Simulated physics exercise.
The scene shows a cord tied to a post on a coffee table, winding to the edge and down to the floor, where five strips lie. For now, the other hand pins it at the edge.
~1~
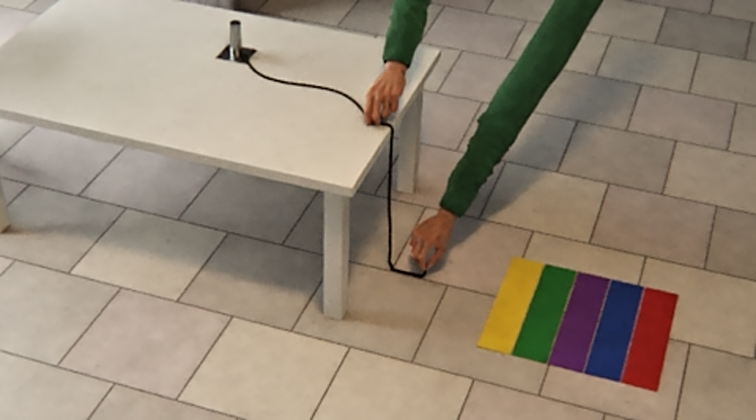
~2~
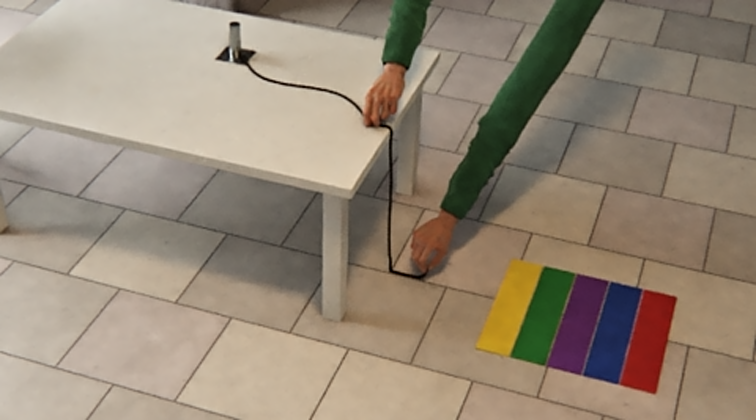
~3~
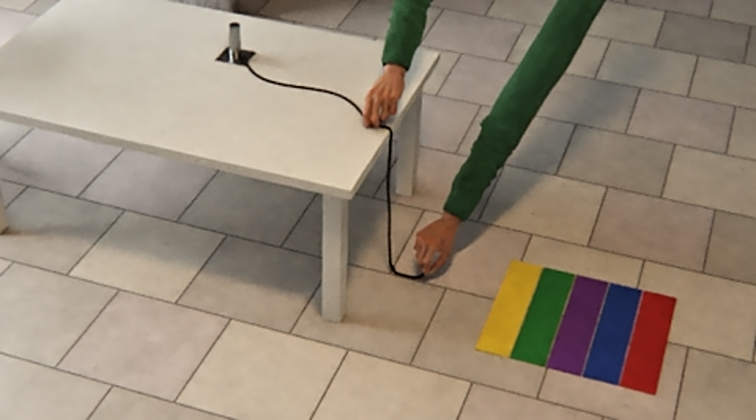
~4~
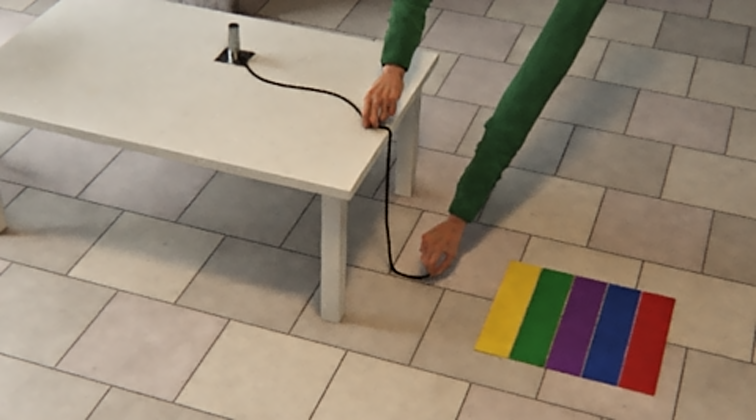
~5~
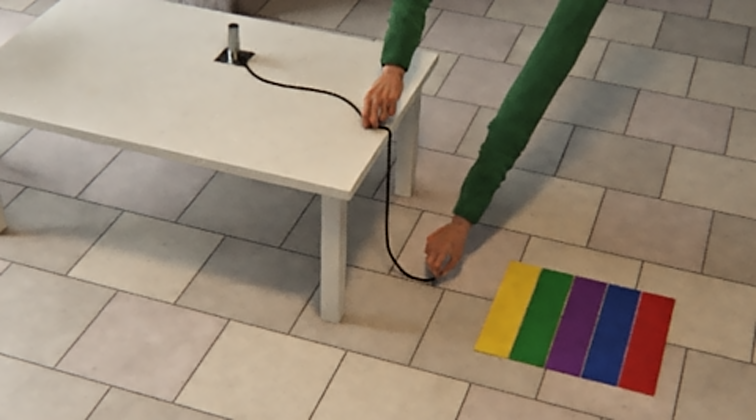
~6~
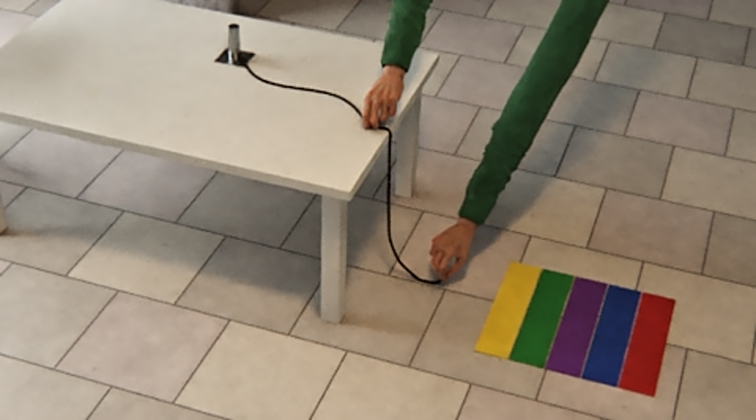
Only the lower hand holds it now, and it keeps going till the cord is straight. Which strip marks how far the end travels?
The green strip.
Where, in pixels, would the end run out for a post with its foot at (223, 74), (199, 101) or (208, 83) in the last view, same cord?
Roughly (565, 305), (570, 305) and (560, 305), try by try.
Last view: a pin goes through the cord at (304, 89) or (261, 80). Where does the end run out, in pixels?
The spots come out as (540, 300) and (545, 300), in that order.
Soon after, end near (499, 289); over yellow.
Then, end near (532, 297); over green.
At full stretch, end near (550, 301); over green. Over green.
